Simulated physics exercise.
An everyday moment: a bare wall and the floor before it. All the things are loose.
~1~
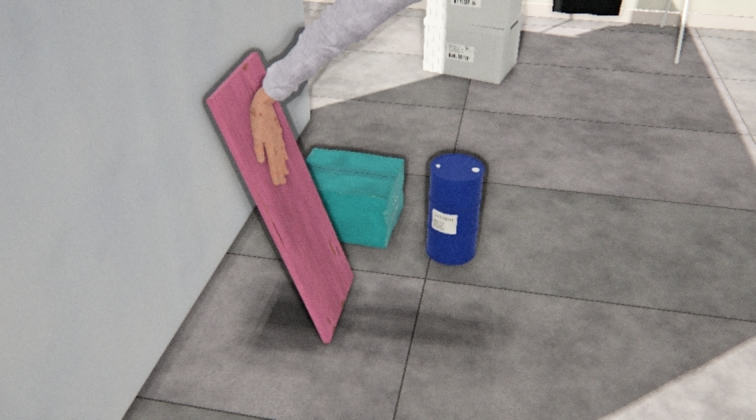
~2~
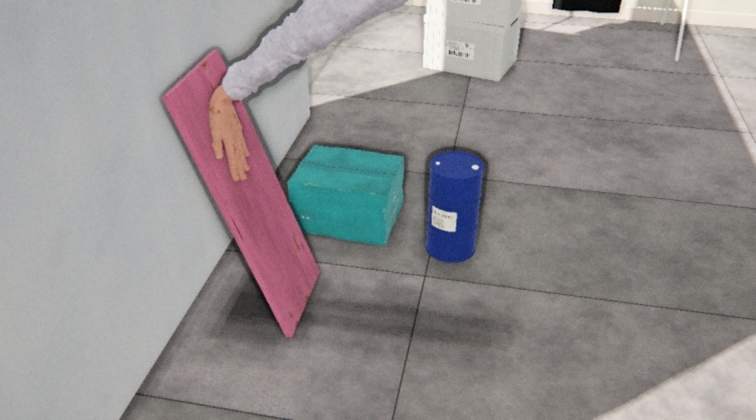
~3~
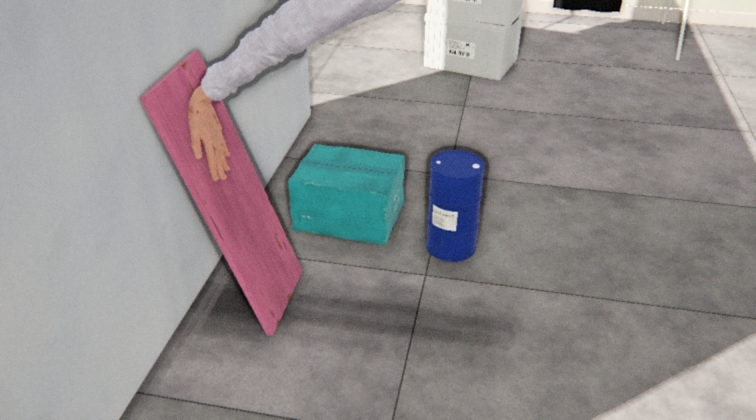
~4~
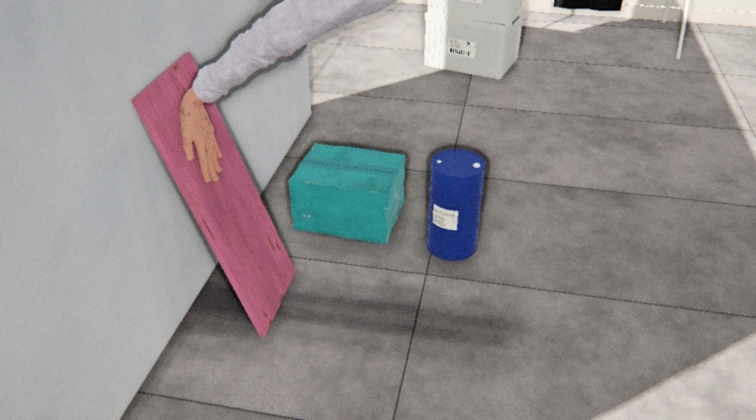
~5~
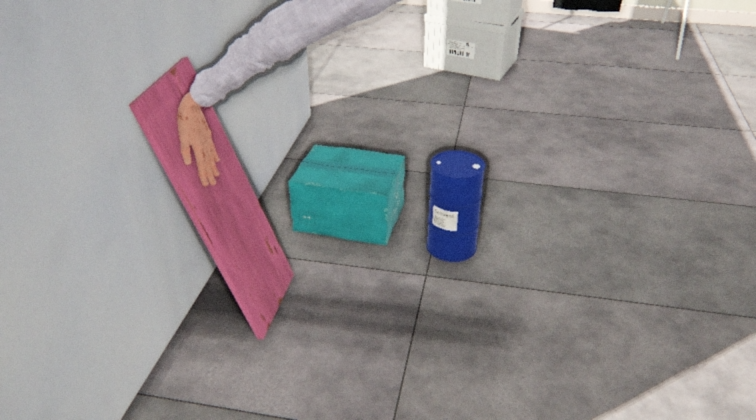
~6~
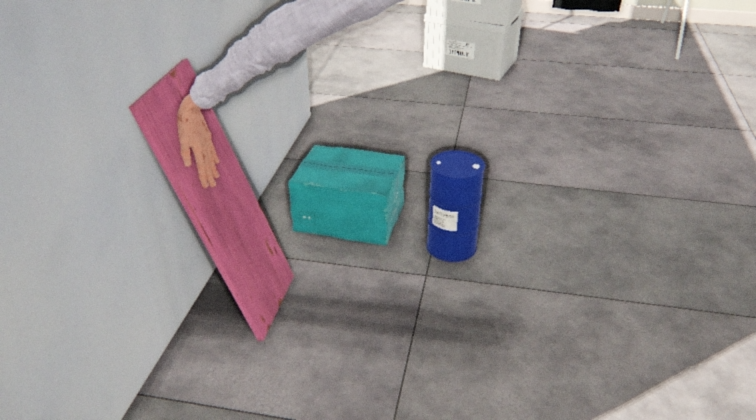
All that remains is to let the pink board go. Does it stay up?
In the end the board remains leaning.
Then, 0.40 s after the last picture, nothing has stirred.
Then, 0.90 s after the last picture, pink board resting near (224, 205).
At rest, all 3 in place. Seen from the same camera at the end, pink board near (224, 205). The board stays up.
